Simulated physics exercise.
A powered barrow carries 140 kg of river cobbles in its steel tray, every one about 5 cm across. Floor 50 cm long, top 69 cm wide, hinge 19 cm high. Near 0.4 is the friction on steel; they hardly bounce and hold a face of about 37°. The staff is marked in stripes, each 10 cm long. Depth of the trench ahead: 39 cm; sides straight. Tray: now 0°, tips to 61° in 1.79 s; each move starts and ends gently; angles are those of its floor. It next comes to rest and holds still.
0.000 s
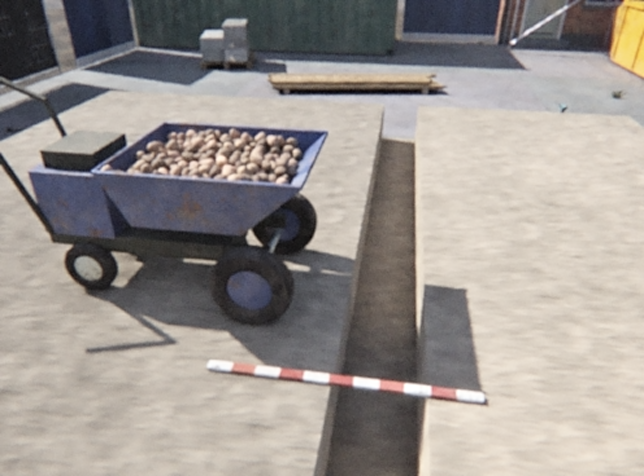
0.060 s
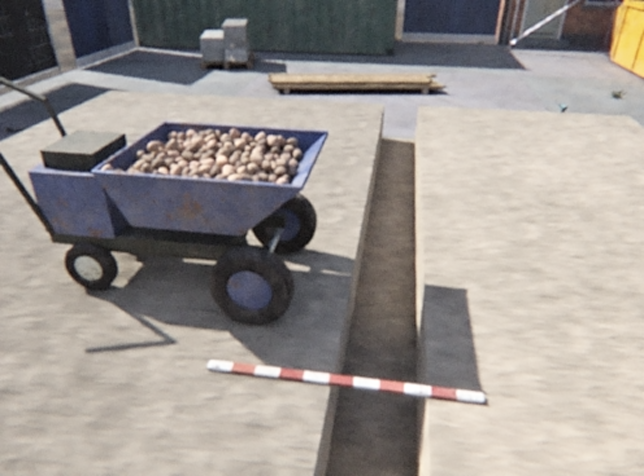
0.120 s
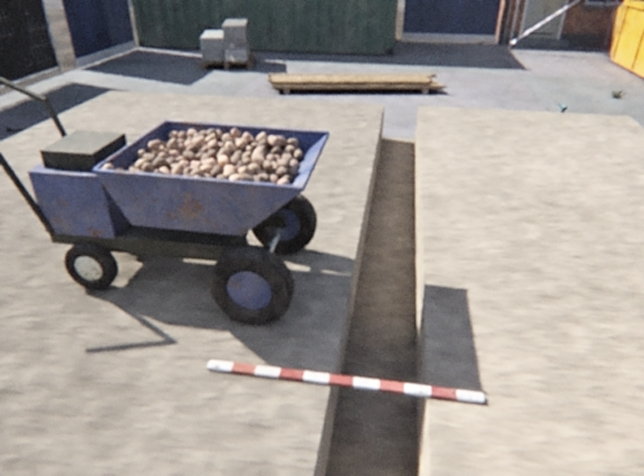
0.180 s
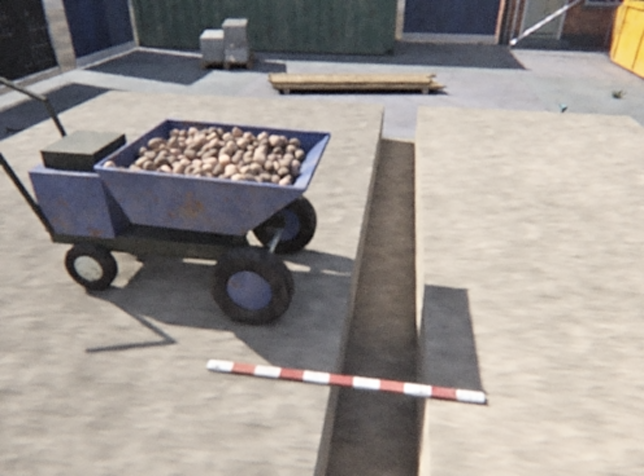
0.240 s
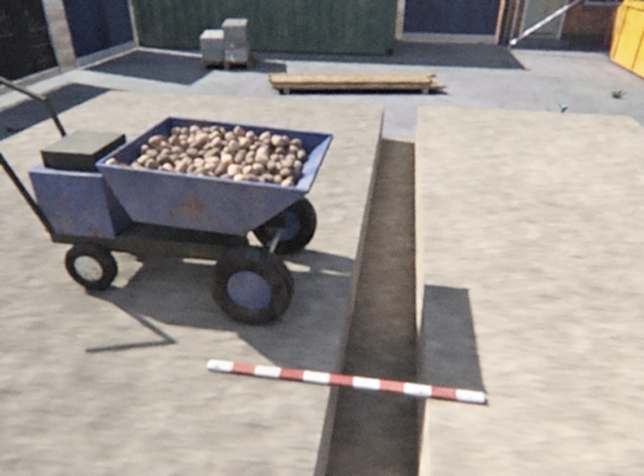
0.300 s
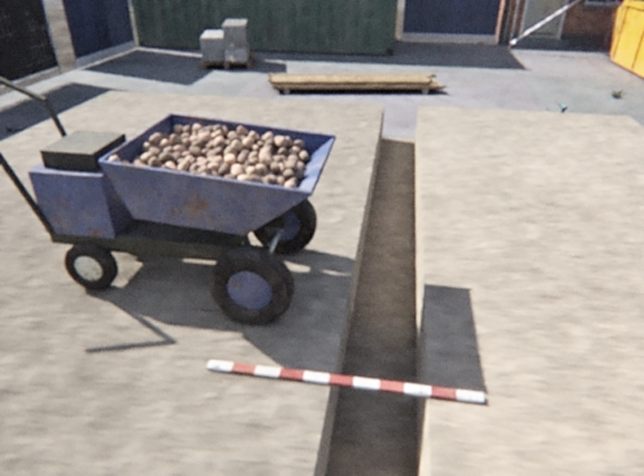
A blue tray heaped with brown, rounded stones tilts very slightly on its dark-wheeled barrow at the left, its rear end rising a little while the wheels stay put. In front of it, a narrow, straight-sided trench cuts through pale ground, with a red-and-white striped pole lying across it. The sunlit yard, seen from above by a still camera, has planks, grey boxes and a green wall behind.
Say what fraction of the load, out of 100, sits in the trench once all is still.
About 76 out of 100.
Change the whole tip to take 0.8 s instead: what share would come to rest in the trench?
Around 60 per cent would end in the trench.
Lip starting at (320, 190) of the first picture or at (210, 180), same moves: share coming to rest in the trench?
From the first place around 55 per cent, from the other around 80.
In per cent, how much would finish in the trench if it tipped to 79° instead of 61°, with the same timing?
Some 80 in a hundred, I'd say.
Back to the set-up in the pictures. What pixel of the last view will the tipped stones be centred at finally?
Roughly at pixel (400, 337).
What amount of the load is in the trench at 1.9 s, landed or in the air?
I'd put it near 30 per cent.
After 1.3 s the floor is at 51°; 100 % in the tray; the foremost stones are at (382, 235).
After 1.9 s the floor is at 61°; 58 % in the tray, 31 % in the trench, 11 % past the trench; the foremost stones are at (475, 300).
After 2.2 s the floor is at 61°; 29 % in the tray, 47 % in the trench, 24 % past the trench; the foremost stones are at (539, 302).
After 4.2 s the floor is at 61°; 0 % in the tray, 76 % in the trench, 24 % past the trench; the foremost stones are at (599, 336).
